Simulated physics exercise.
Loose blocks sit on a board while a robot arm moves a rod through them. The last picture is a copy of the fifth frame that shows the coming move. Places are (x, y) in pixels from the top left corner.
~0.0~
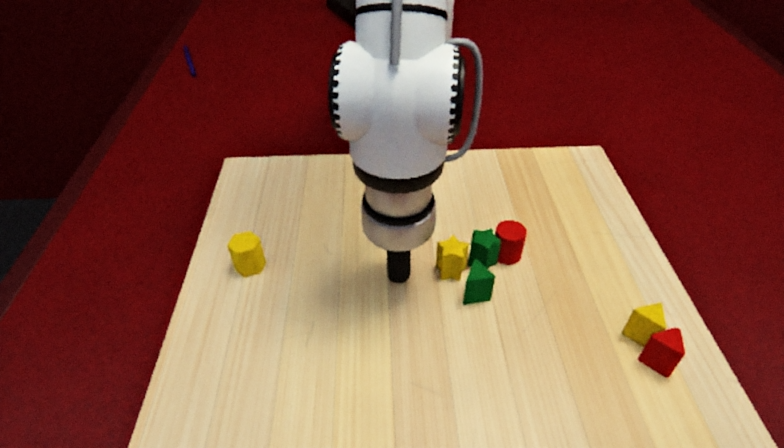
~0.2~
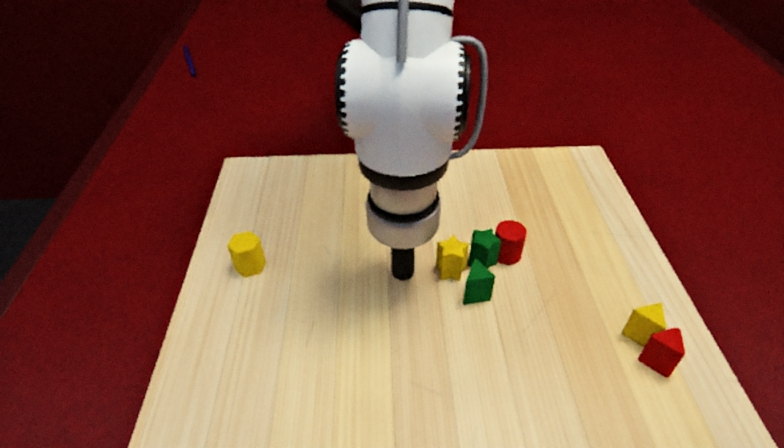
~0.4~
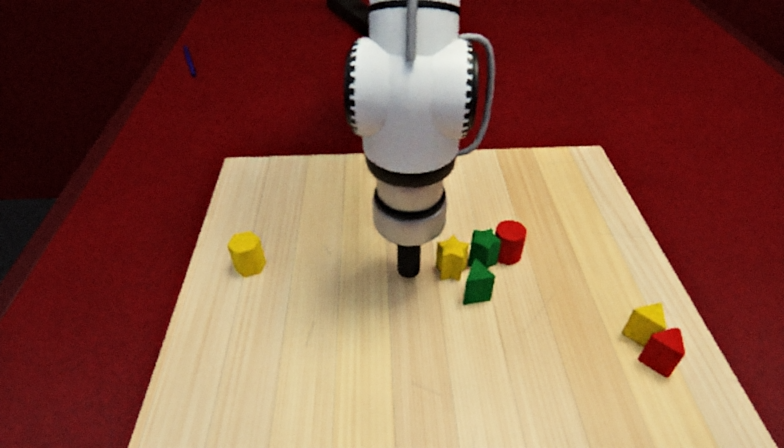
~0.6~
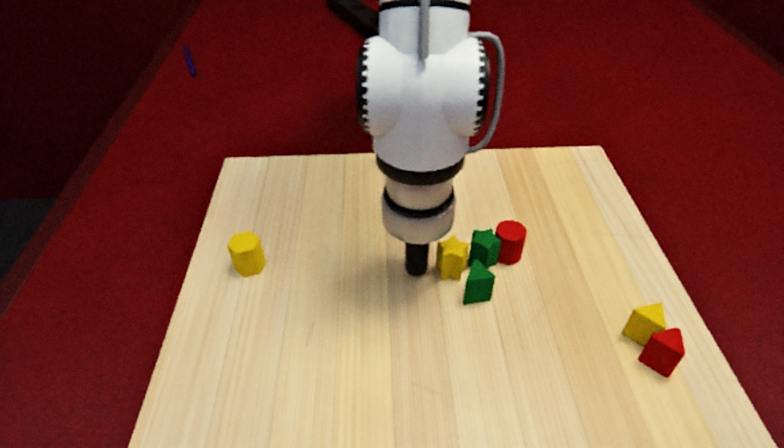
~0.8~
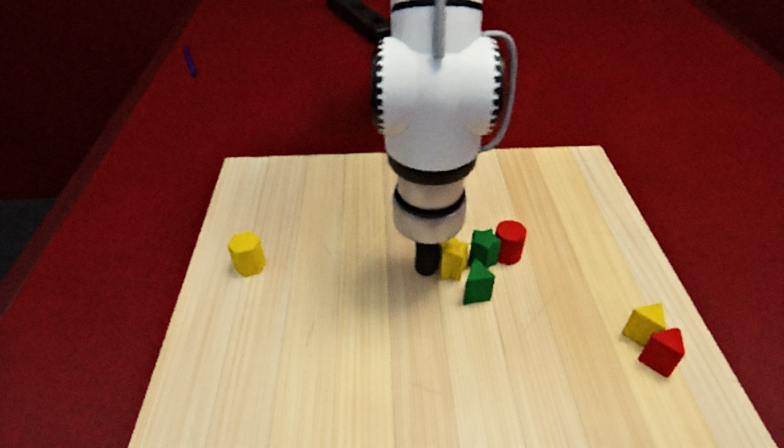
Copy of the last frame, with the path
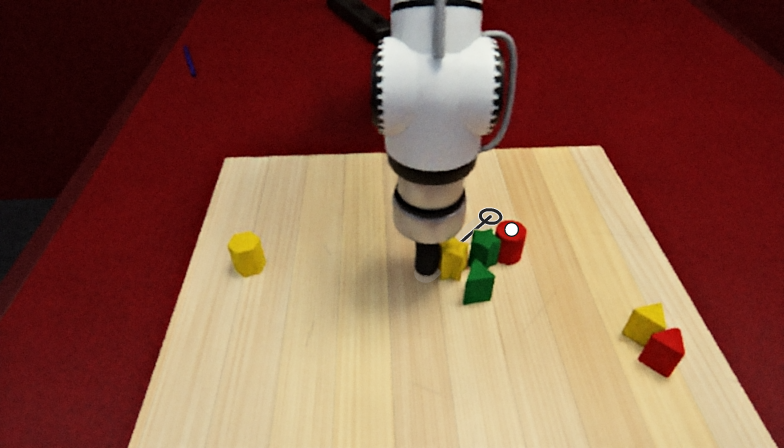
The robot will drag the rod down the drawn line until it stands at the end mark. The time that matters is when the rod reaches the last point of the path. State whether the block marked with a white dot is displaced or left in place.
That one stays where it is.
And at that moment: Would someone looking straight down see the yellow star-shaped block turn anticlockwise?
No, that is not what happens.
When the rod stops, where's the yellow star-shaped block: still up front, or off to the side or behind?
It slips away.
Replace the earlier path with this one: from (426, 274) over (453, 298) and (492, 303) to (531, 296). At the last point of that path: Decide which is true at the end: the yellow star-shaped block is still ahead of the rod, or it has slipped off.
The yellow star-shaped block won't stay at the front of the rod.
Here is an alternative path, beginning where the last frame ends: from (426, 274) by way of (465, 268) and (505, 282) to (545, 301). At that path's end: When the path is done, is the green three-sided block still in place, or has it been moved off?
It stays.
The drawn path runs straight from (426, 274) to (491, 216); the dot is on the red disc.
The first path, step by step. One third of the way, rod (450, 248); yellow star-shaped block (466, 241), turned 65° clockwise; green star-shaped block (492, 239).
Two thirds of the way, rod (472, 228); yellow star-shaped block (465, 240), turned 80° clockwise; green star-shaped block (492, 239).
At the end, rod (491, 211); yellow star-shaped block (465, 240), turned 80° clockwise; green star-shaped block (492, 239); red disc not moved.
